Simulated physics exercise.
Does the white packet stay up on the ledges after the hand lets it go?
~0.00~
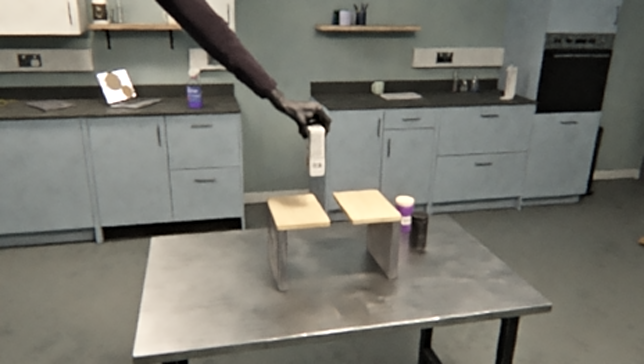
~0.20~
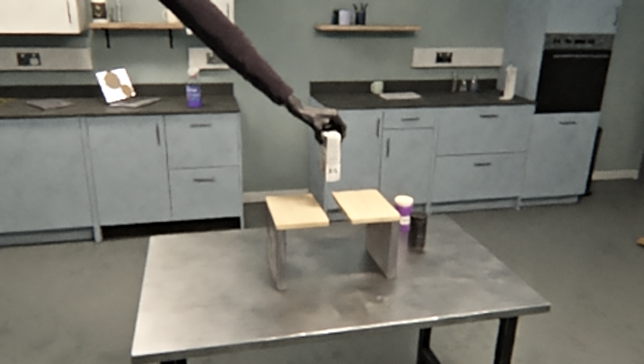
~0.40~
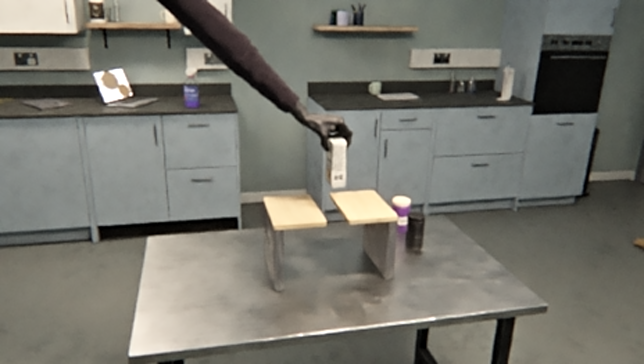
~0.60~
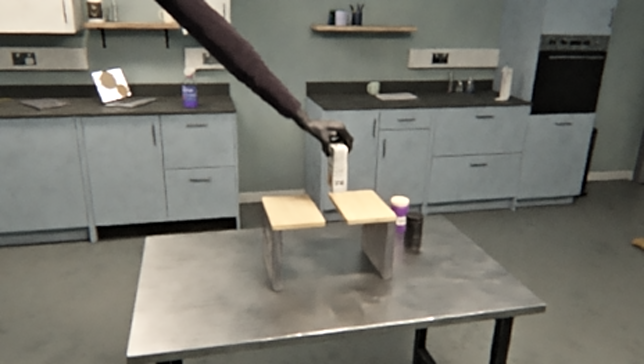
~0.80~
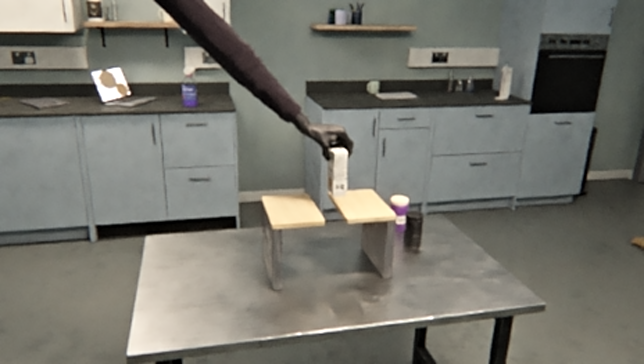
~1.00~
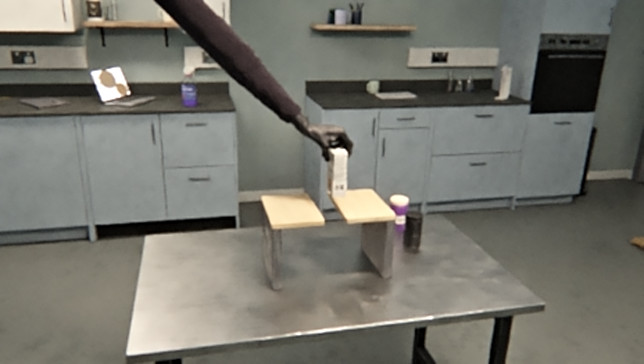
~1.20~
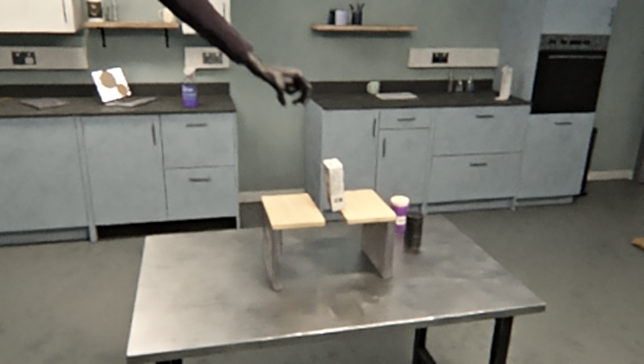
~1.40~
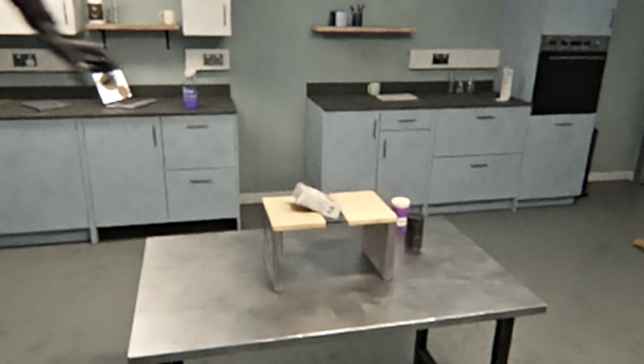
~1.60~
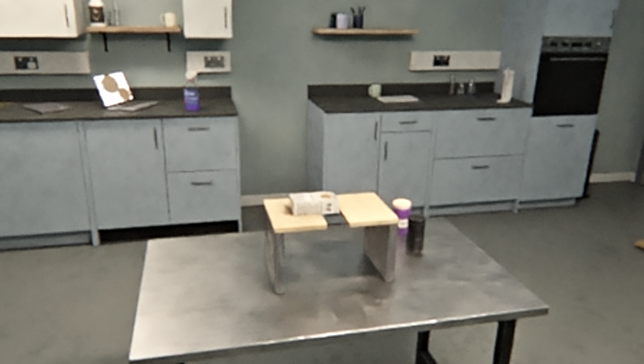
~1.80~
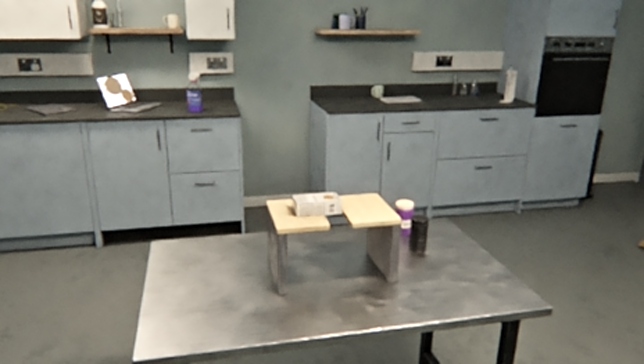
Yes, it catches instead of passing through the slot. It tips to the left and ends up lying on its side on top.
